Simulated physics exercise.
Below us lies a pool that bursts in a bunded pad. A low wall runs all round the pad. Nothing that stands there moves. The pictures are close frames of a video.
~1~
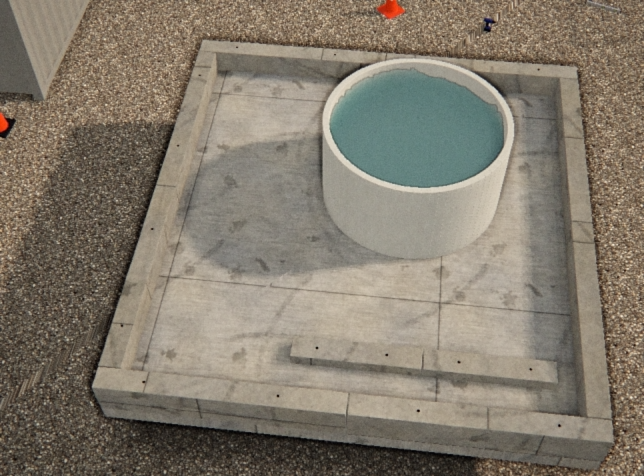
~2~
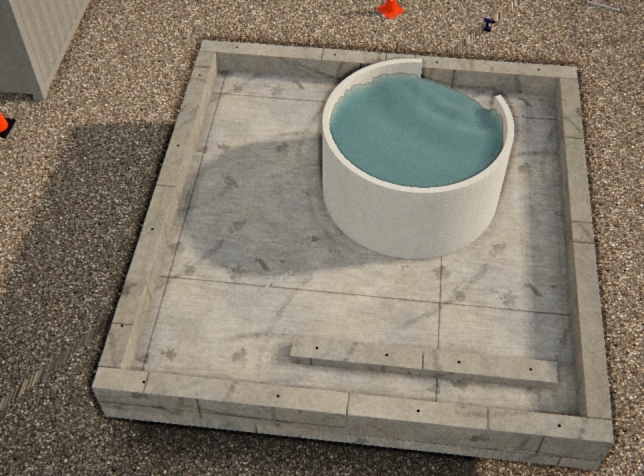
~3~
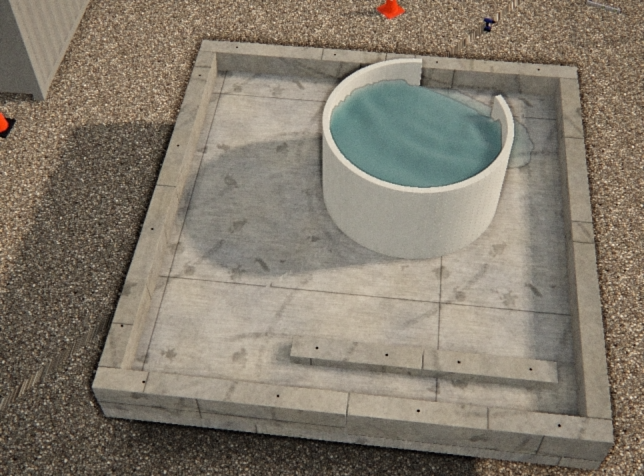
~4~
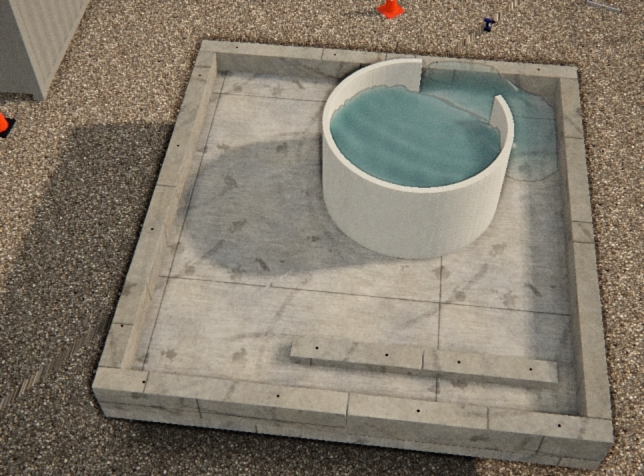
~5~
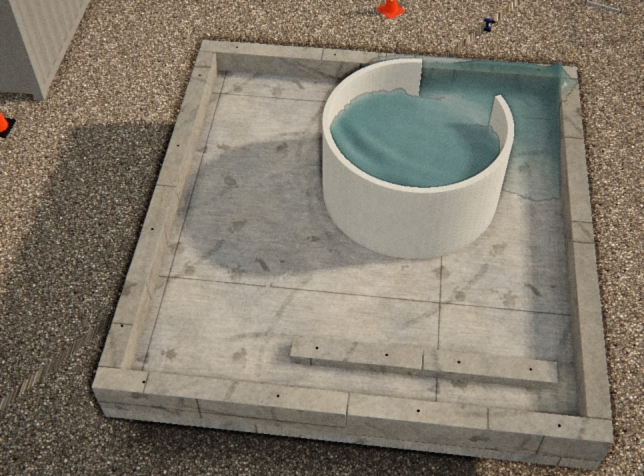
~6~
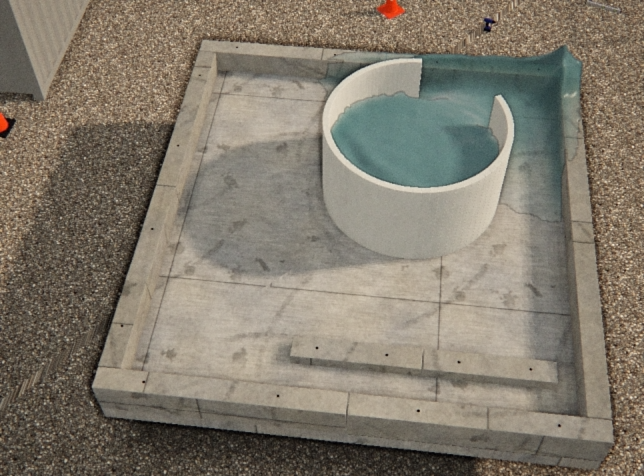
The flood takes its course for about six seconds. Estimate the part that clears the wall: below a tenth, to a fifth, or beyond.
It loses above a fifth.
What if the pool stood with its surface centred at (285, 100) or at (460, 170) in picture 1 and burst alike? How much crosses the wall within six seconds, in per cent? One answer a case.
Roughly 24 per cent, then 26 per cent.
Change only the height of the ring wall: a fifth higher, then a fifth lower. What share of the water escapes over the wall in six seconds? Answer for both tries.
In turn 20 and 38 per cent.
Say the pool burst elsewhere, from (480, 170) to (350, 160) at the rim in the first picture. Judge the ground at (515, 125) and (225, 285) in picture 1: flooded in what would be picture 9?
In that order: Clear, awash.
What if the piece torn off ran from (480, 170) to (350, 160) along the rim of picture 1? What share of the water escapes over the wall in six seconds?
Close to 12 %.
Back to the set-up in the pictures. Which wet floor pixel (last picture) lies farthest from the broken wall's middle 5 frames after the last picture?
Roughly at (218, 76).
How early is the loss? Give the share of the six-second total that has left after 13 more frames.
Some 95 per cent.
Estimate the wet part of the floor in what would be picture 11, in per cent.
Near 30 in a hundred.
A moment on, water covers 20 % of the floor; the low wall has let 5 % over.
Next, water covers 30 % of the floor; the low wall has let 11 % over.
Then, water covers 50 % of the floor; the low wall has let 24 % over.
Later, water covers 75 % of the floor; the low wall has let 26 % over.
In the end, water covers 80 % of the floor; the low wall has let 26 % over.
